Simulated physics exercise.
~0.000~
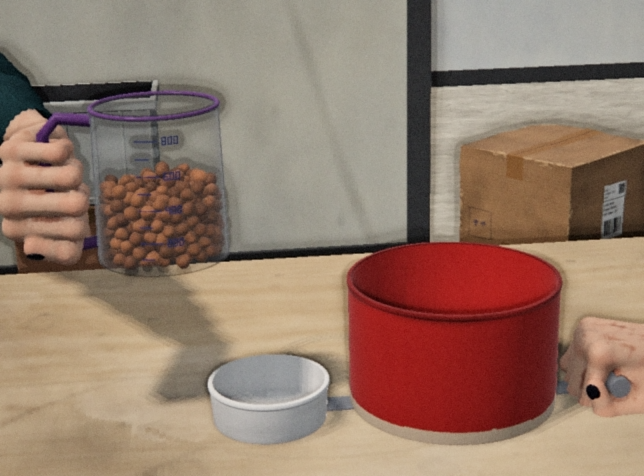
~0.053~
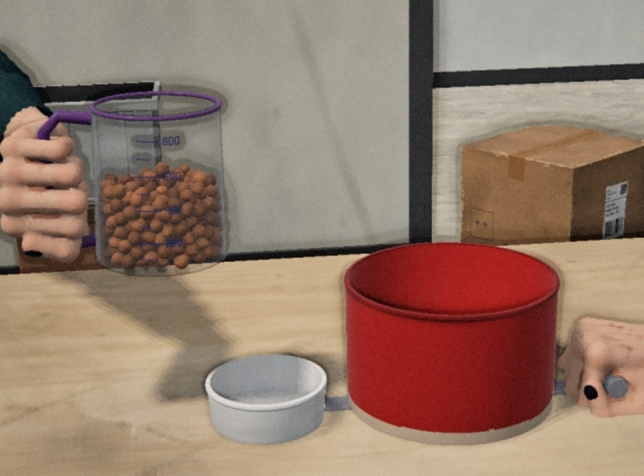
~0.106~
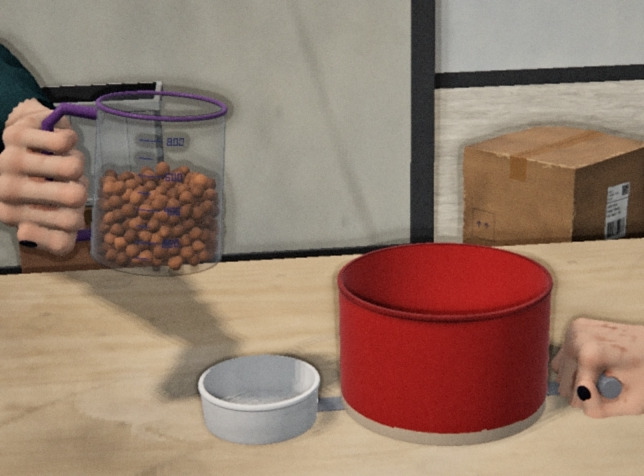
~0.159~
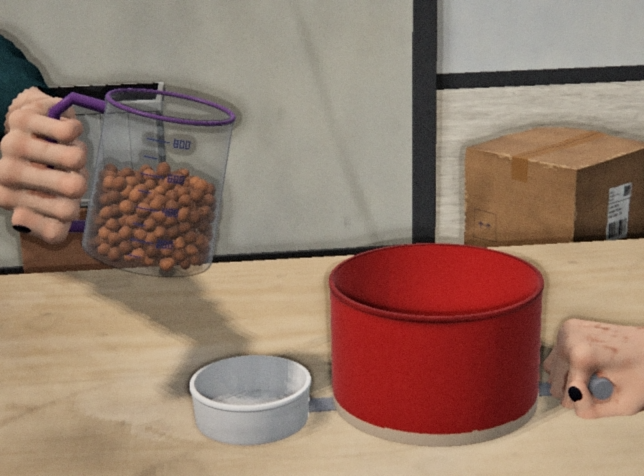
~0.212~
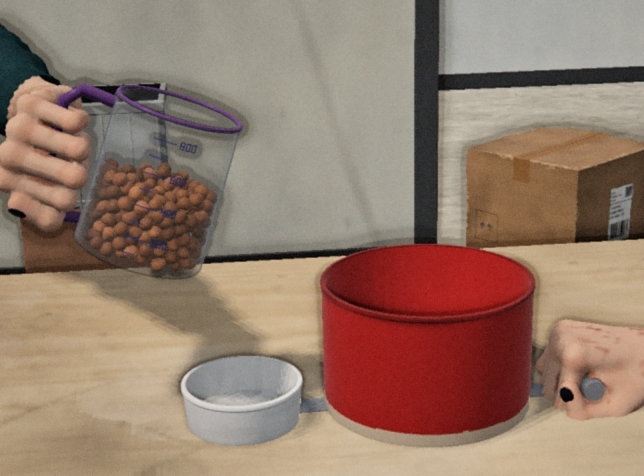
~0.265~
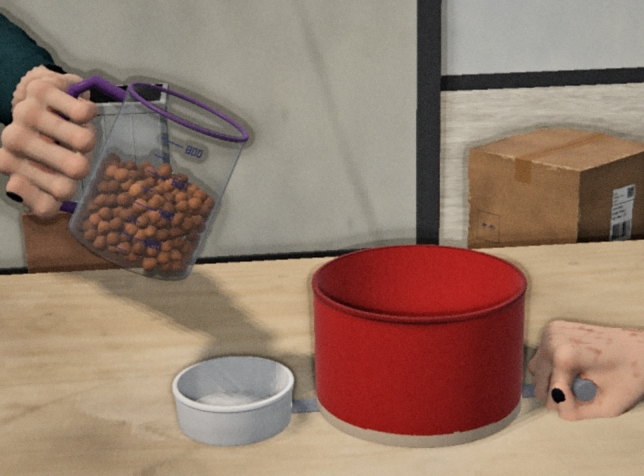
A hand tipped a clear, purple-rimmed jug of small brown balls over to the right, while another hand slid a red pot and a small white dish a short way left across the wooden table.
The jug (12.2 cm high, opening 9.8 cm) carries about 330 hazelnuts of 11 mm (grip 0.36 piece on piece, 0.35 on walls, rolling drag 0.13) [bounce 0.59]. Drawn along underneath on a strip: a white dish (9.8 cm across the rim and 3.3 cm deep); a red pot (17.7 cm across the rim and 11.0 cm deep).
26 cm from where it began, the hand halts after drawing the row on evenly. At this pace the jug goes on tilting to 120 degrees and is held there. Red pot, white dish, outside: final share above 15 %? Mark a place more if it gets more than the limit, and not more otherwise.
Red pot: More, white dish: Not more, outside: Not more.
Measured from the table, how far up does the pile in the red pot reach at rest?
5.0 centimetres or so.
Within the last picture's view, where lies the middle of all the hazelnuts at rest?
My pick would be close to (190, 396).
After 0.89 s, tilt 106 degrees; jug 100 %; middle of all pieces on or above the table near (138, 195).
After 1.41 s, tilt 120 degrees; jug 10 %, red pot 90 %; middle of all pieces on or above the table near (265, 369).
Then, at 1.89 s, tilt 120 degrees; red pot 100 %; middle of all pieces on or above the table near (194, 396).
Then, at 2.34 s, tilt 120 degrees; red pot 100 %; middle of all pieces on or above the table near (184, 397).
In the end, at 2.5 s, white dish 0 %, outside 0 %, jug 0 %, red pot 100 %.
